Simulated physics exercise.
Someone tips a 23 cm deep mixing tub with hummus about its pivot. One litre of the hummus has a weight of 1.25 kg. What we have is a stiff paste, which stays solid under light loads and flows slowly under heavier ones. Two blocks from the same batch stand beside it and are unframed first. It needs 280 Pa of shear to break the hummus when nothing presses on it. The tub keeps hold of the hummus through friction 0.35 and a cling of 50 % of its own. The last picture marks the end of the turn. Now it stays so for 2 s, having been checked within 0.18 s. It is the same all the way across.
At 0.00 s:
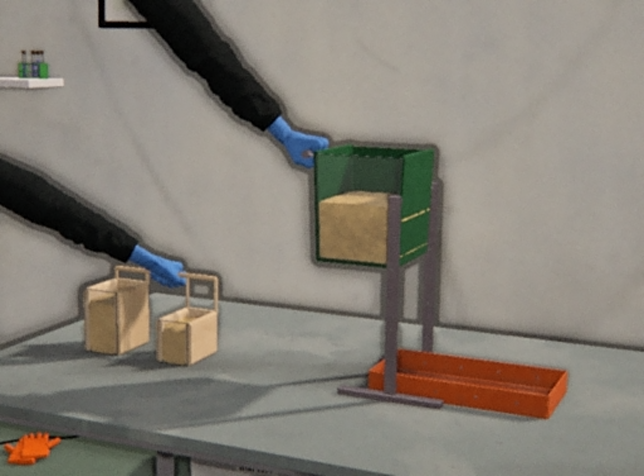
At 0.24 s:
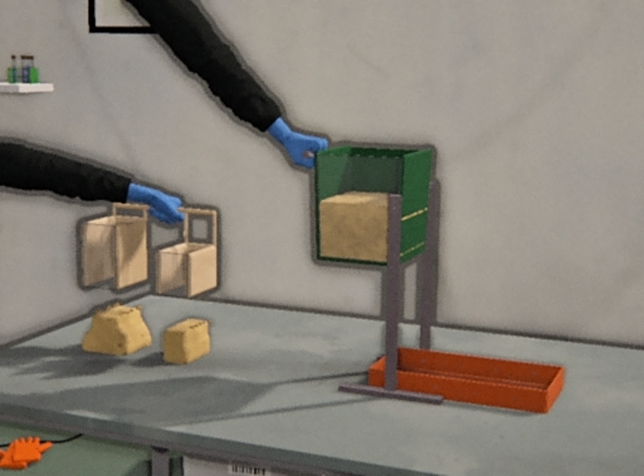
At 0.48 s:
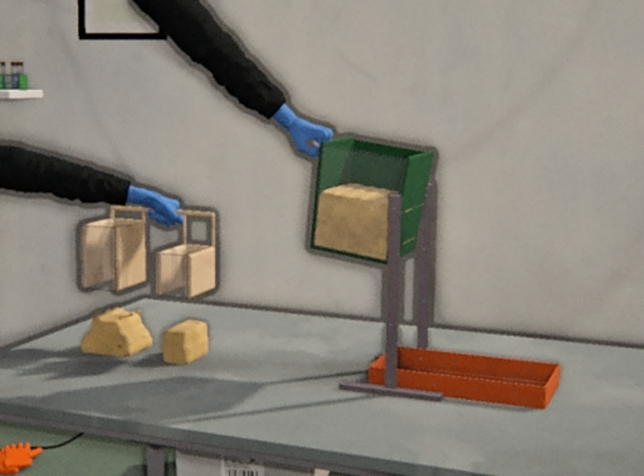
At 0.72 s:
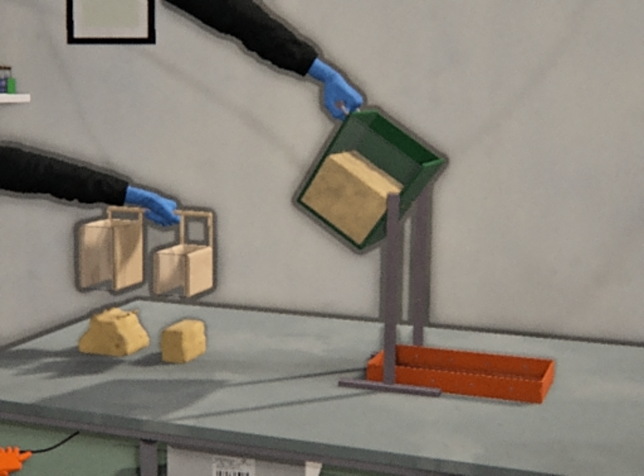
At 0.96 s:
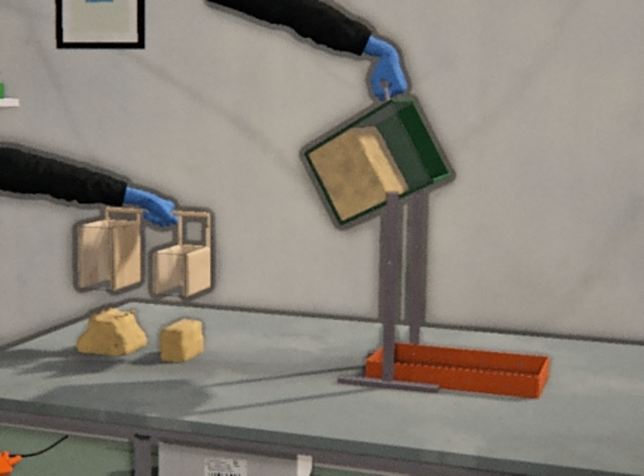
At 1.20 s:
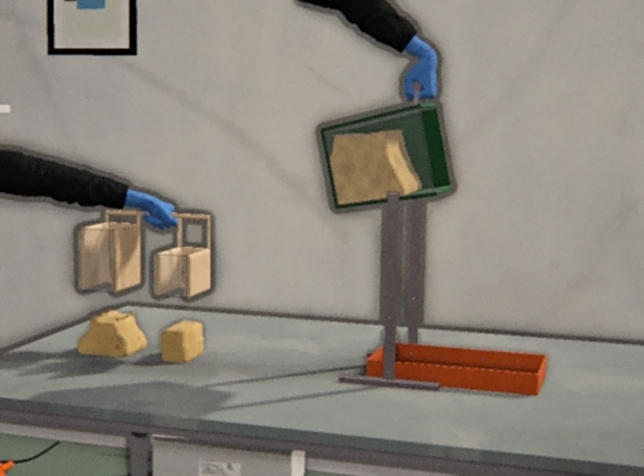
At first, one gloved hand holds an upright green tub of tan paste on a stand, while another lifts two handled molds off tan blocks, the left one slumping lower and the right barely settling. Then the first hand swings the tub clockwise nearly onto its side, the paste remaining inside.
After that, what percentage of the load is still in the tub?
Roughly 100 %.
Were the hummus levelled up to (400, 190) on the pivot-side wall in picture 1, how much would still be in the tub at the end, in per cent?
90 %.
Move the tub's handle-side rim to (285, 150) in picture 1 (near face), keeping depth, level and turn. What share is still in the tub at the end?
75 %, roughly.
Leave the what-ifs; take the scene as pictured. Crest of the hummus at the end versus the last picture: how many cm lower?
Roughly 3 cm.
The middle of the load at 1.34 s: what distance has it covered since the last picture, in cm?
It has moved close to 2 cm.
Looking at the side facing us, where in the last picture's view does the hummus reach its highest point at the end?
About (354, 145).
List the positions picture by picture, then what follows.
In the first frame, handle-side rim at (318, 153), tilt 0 degrees; crest of the hummus at (335, 202); block heights 13 cm, 8.6 cm (left to right).
In the second frame, handle-side rim at (318, 153), tilt 0 degrees; crest of the hummus at (335, 202); block heights 9.8 cm, 8.3 cm (left to right).
In the third frame, handle-side rim at (324, 144), tilt 7 degrees; crest of the hummus at (325, 192); block heights 9.3 cm, 8.3 cm (left to right).
In the fourth frame, handle-side rim at (352, 115), tilt 34 degrees; crest of the hummus at (332, 158); block heights 9.3 cm, 8.3 cm (left to right).
In the fifth frame, handle-side rim at (392, 103), tilt 61 degrees; crest of the hummus at (351, 131); block heights 9.3 cm, 8.3 cm (left to right).
In the sixth frame, handle-side rim at (420, 109), tilt 78 degrees; crest of the hummus at (378, 133); block heights 9.3 cm, 8.3 cm (left to right).
After 1.34 s, the tub is at 78 degrees and holds 100 %.
After 1.51 s, the tub is at 78 degrees and holds 100 %.
After 1.68 s, the tub is at 78 degrees and holds 100 %.
After 1.85 s, the tub is at 78 degrees and holds 100 %.
After 3.20 s, the tub is at 78 degrees and holds 100 %.
